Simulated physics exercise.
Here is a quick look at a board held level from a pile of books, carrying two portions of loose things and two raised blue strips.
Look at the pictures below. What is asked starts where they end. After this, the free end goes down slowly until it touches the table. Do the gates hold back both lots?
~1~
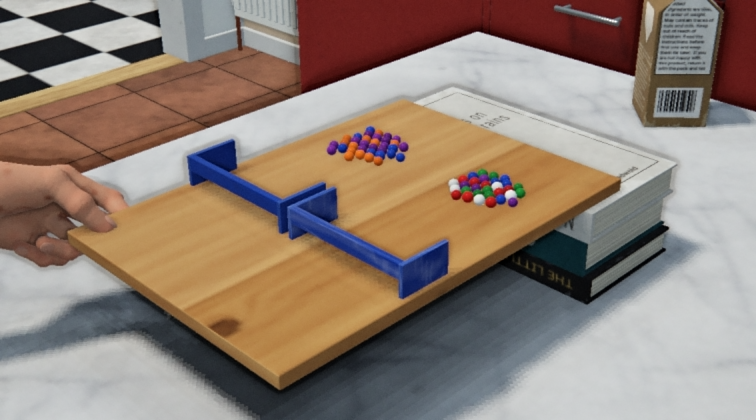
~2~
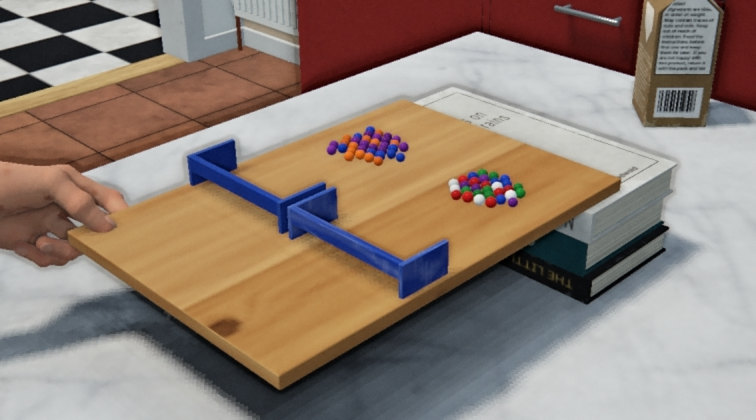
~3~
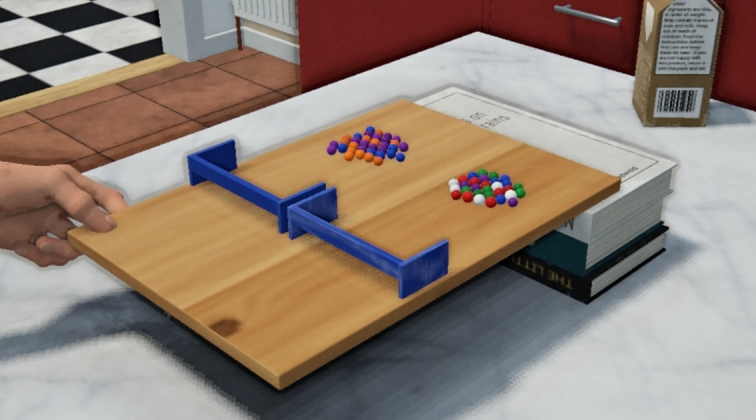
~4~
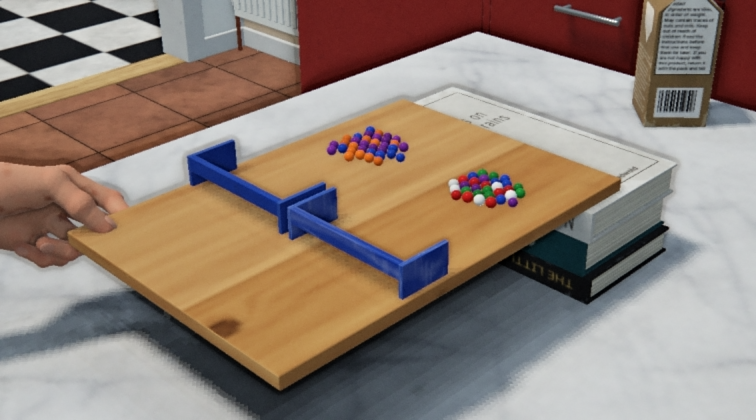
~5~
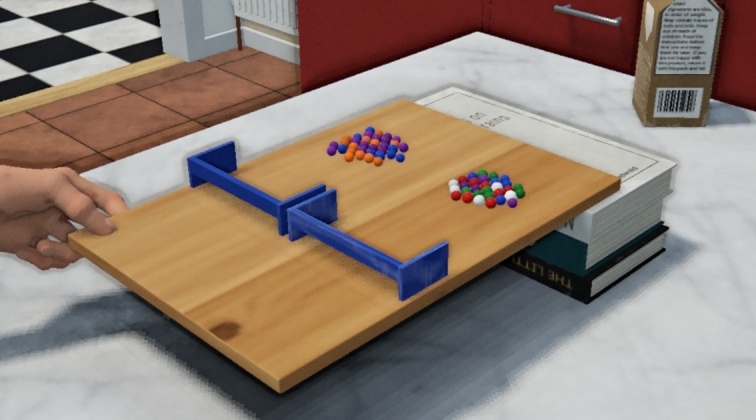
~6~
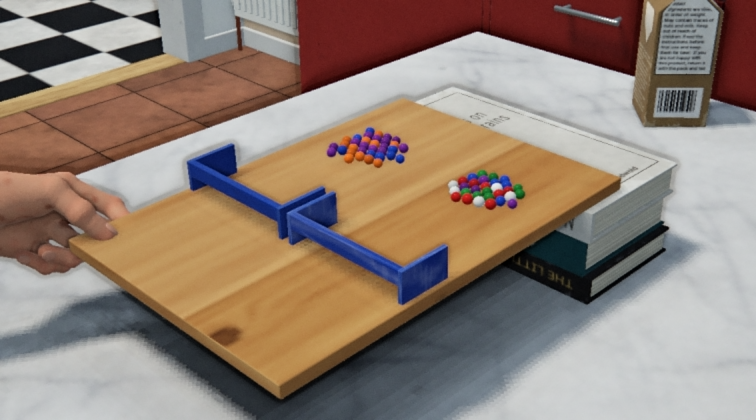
Finally the nearer portion goes through and the farther portion goes through.
Then, 0.47 s past the last view, board sloping at 11°; nearer portion on its way down; farther portion on its way down.
Then, 0.88 s past the last view, board resting at 16°; nearer portion all past its gate; farther portion all past its gate.
Finally, board resting at 16°; nearer portion all past its gate; farther portion all past its gate.
